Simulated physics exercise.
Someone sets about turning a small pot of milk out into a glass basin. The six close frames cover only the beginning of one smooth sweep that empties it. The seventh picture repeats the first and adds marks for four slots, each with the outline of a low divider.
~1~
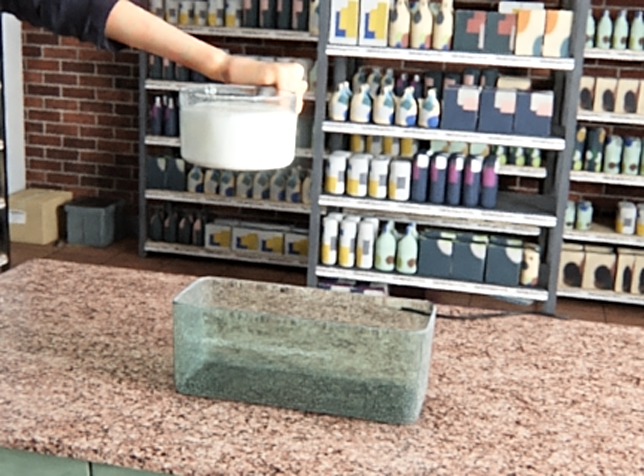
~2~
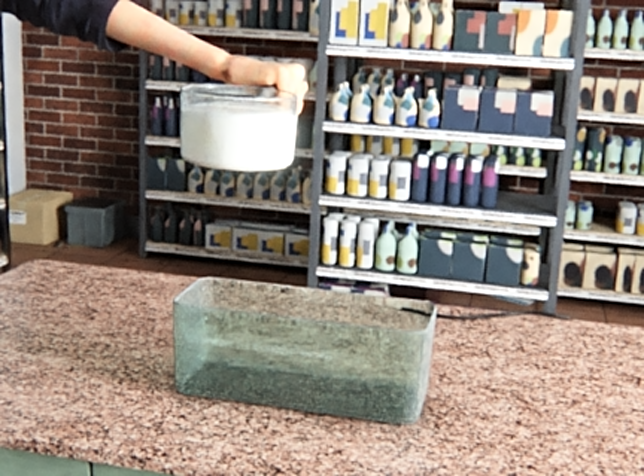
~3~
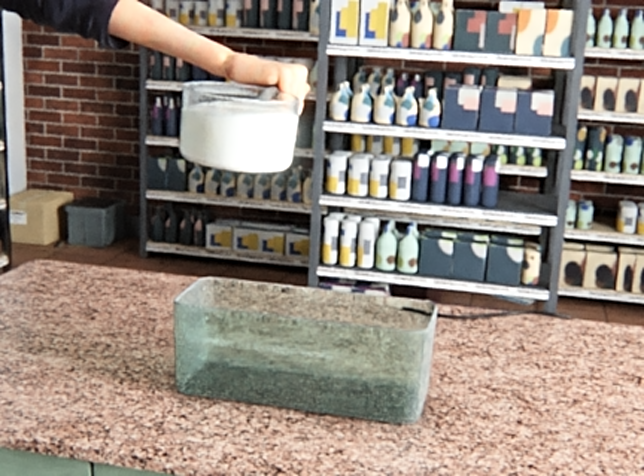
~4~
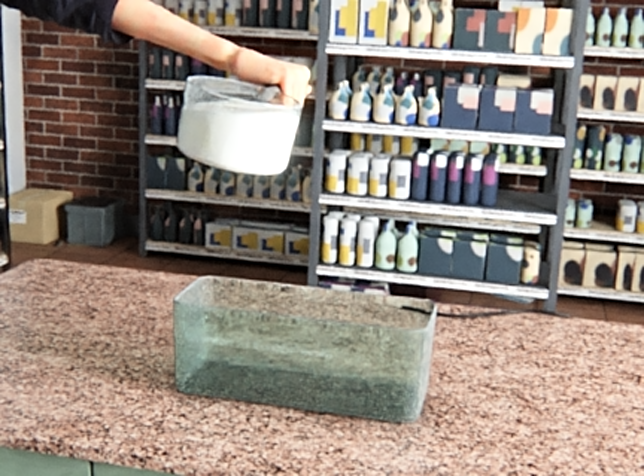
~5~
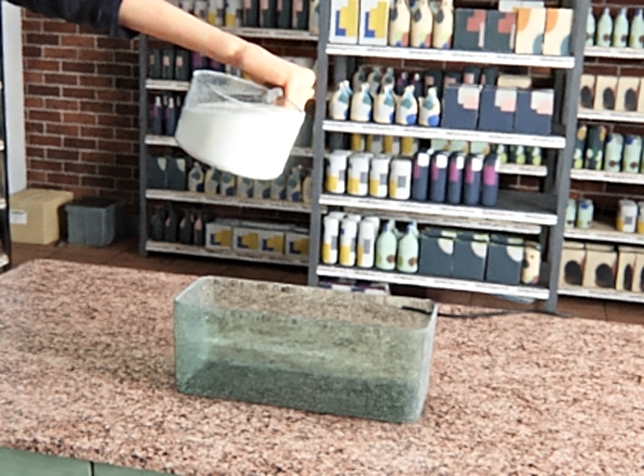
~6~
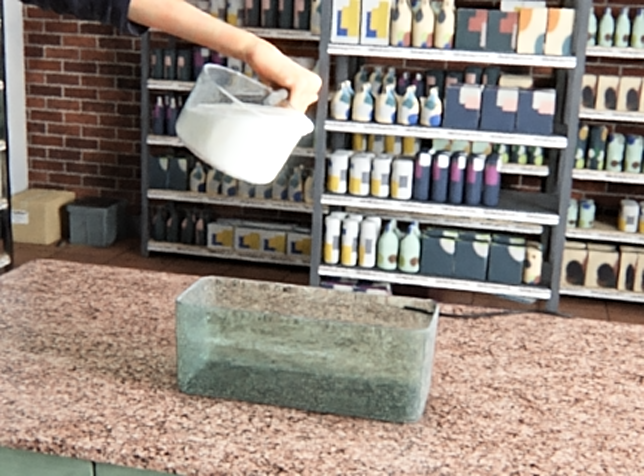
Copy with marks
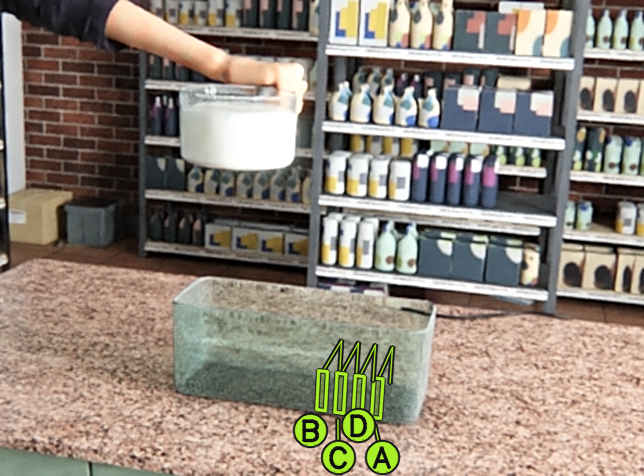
The clip shows a hand holding a clear pot of milk above a rectangular glass basin on a speckled counter, first upright, then tilting it gradually to the right until a little milk just passes over the lip.
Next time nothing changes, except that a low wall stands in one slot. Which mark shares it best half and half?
C is best.
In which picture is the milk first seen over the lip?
Picture 6.
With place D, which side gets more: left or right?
The left side.
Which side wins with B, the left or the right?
More ends on the right.
On the marked copy, A at (374, 424); B at (319, 416); C at (338, 419); D at (356, 421).
If A is chosen, about 94 % ends left of the wall and 5 % right of it.
If B is chosen, about 30 % ends left of the wall and 69 % right of it.
If C is chosen, about 50 % ends left of the wall and 49 % right of it.
If D is chosen, about 69 % ends left of the wall and 30 % right of it.
